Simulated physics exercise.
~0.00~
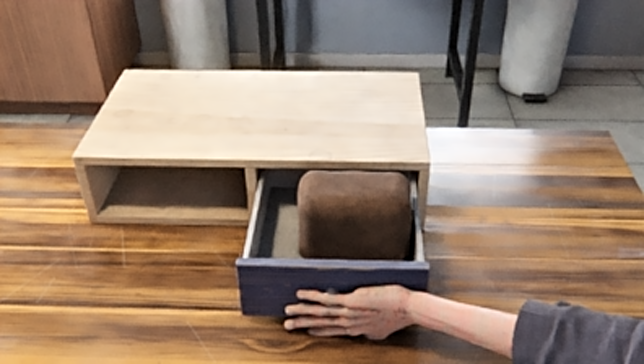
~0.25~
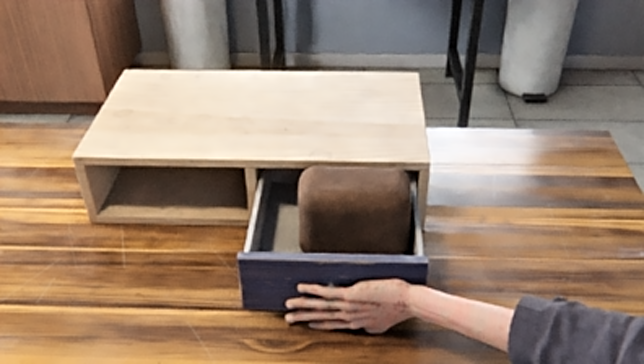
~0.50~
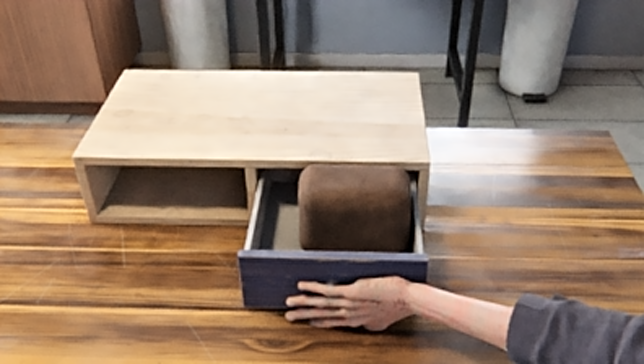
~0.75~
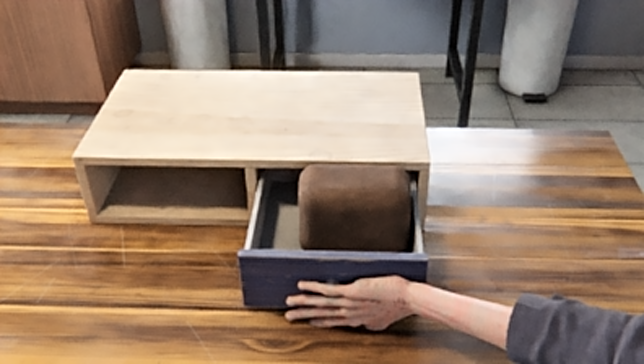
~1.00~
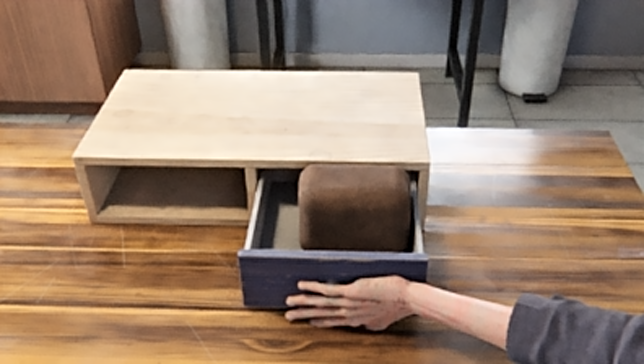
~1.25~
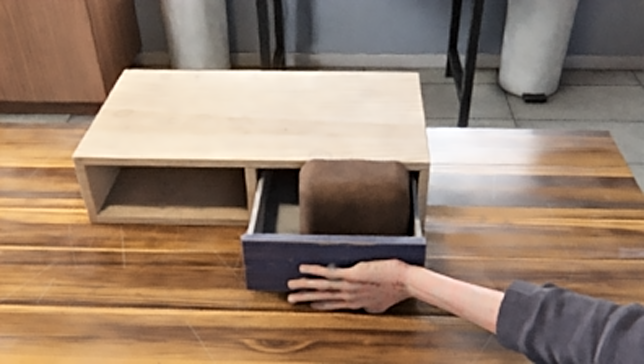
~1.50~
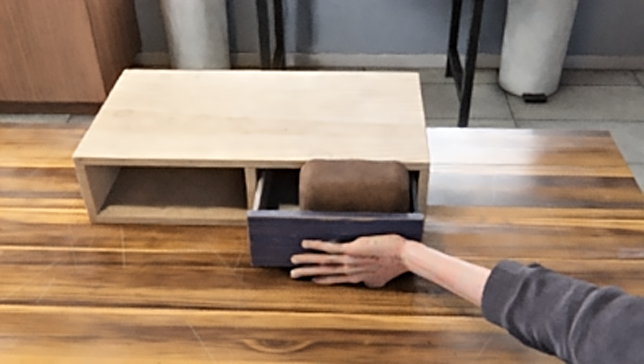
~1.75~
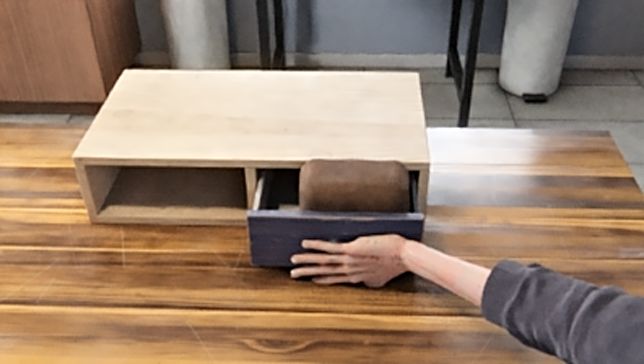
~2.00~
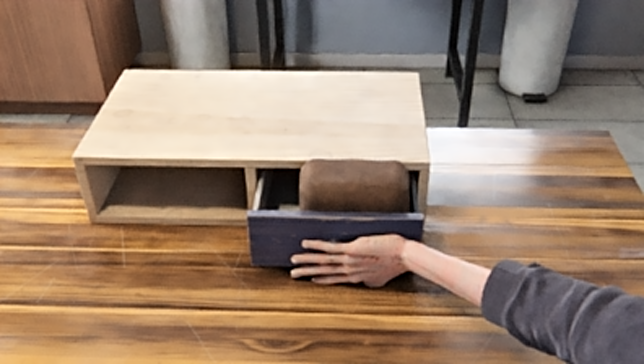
A dark blue-grey drawer stands open at the right side of a low, pale wooden chest on a striped wooden table, seen from the front and slightly above by a still camera. A rounded brown block sits upright inside it, the left compartment is empty, and metal legs and pale cylinders stand behind. A hand in a grey sleeve, reaching from the right, nudges the drawer slightly inward, then pauses. It pushes again, carrying drawer and block farther in. The drawer stops with the block against the chest's top edge and stays ajar, the hand still on its front.
